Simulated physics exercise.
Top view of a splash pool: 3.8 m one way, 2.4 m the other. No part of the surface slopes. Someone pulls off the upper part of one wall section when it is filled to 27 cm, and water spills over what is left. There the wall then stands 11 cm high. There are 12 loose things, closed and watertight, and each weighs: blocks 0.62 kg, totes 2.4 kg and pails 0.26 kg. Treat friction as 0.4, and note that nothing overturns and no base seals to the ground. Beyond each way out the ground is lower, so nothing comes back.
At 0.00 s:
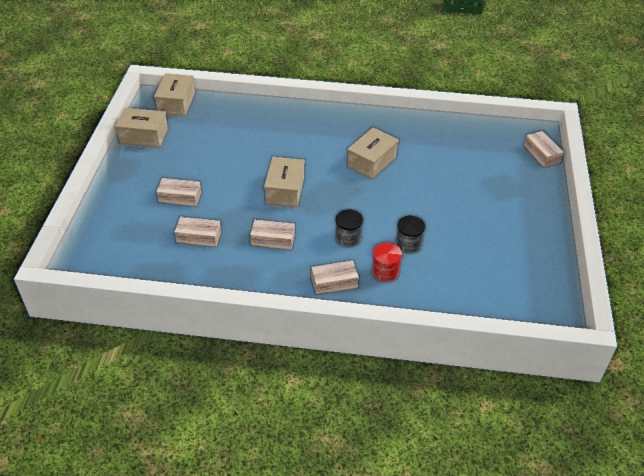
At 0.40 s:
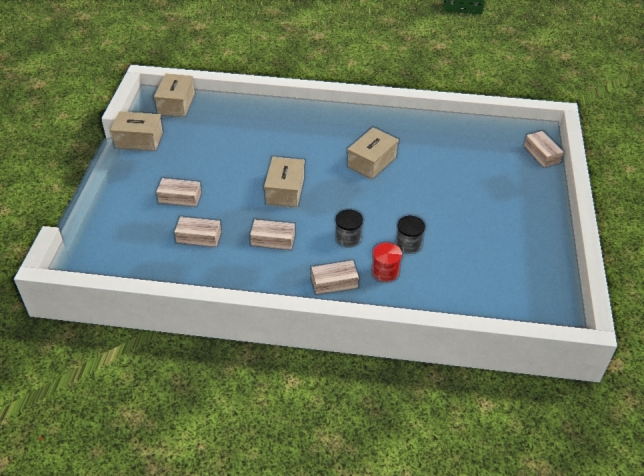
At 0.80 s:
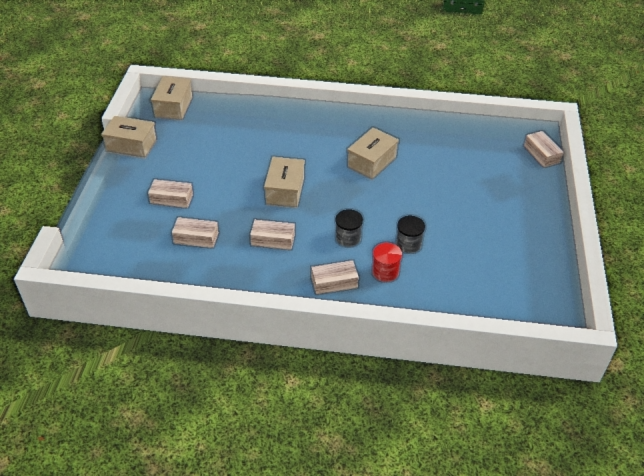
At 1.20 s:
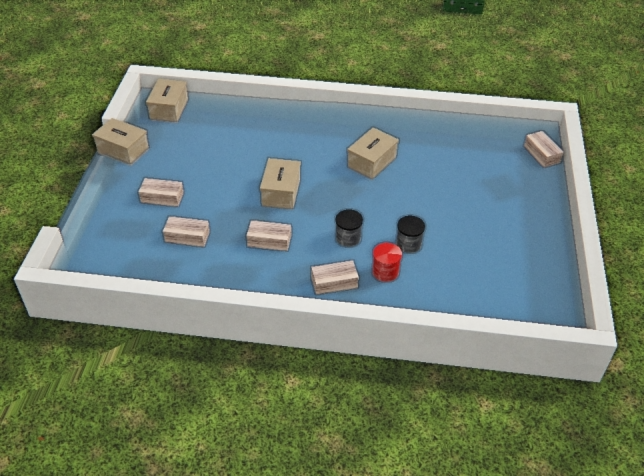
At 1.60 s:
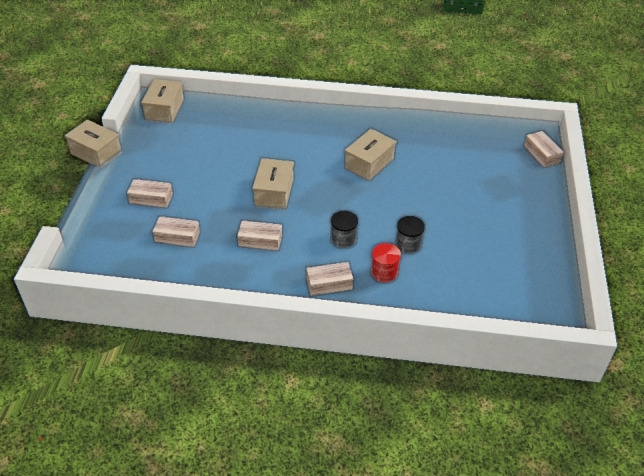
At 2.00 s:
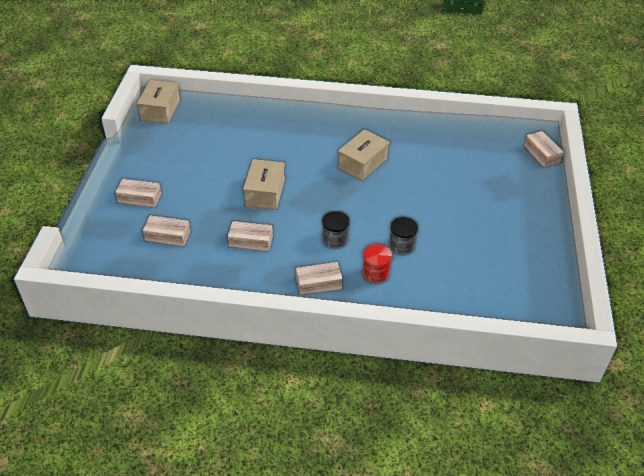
A tan box by the left wall drifted out through a gap that opened there and was gone from view, while the other boxes, blocks and pails in the pool mostly edged slightly left after it.
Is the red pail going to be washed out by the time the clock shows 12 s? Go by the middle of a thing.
Pretty sure it is not flushed out.
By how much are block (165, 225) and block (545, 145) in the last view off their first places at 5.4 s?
That comes to 80 cm for the first and 5 cm for the second.
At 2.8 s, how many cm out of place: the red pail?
20 cm, give or take.
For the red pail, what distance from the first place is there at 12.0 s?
60 centimetres.
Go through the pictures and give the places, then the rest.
The red pail at (388, 253), afloat; 27 cm deep round most things; 0 of 12 have shifted, in the first frame.
The red pail at (388, 253) floats; about 2420 L in view; 0 of 12 have shifted, in the second frame.
The red pail at (388, 253), afloat; about 2390 L in view; 2 of 12 have shifted, in the third frame.
The red pail at (388, 253), afloat; about 2350 L in view; 4 of 12 have shifted, in the fourth frame.
The red pail at (387, 254), afloat; about 2310 L in view; 6 of 12 have shifted, in the fifth frame.
The red pail at (378, 255) floats, 7 cm from its start; about 2280 L in view; 10 of 12 have shifted, in the sixth frame.
After 2.8 s the red pail is near (360, 253), 0.2 m from its start, afloat; 1 of 12 are out; 11 afloat.
After 5.4 s the red pail is near (339, 254), 0.3 m from its start, afloat; 2 of 12 are out; 10 afloat.
After 8.0 s the red pail is near (313, 253), 0.5 m from its start, afloat; 3 of 12 are out; 9 afloat.
After 12.0 s the red pail is near (291, 253), 0.7 m from its start, afloat; 3 of 12 are out; 9 afloat.
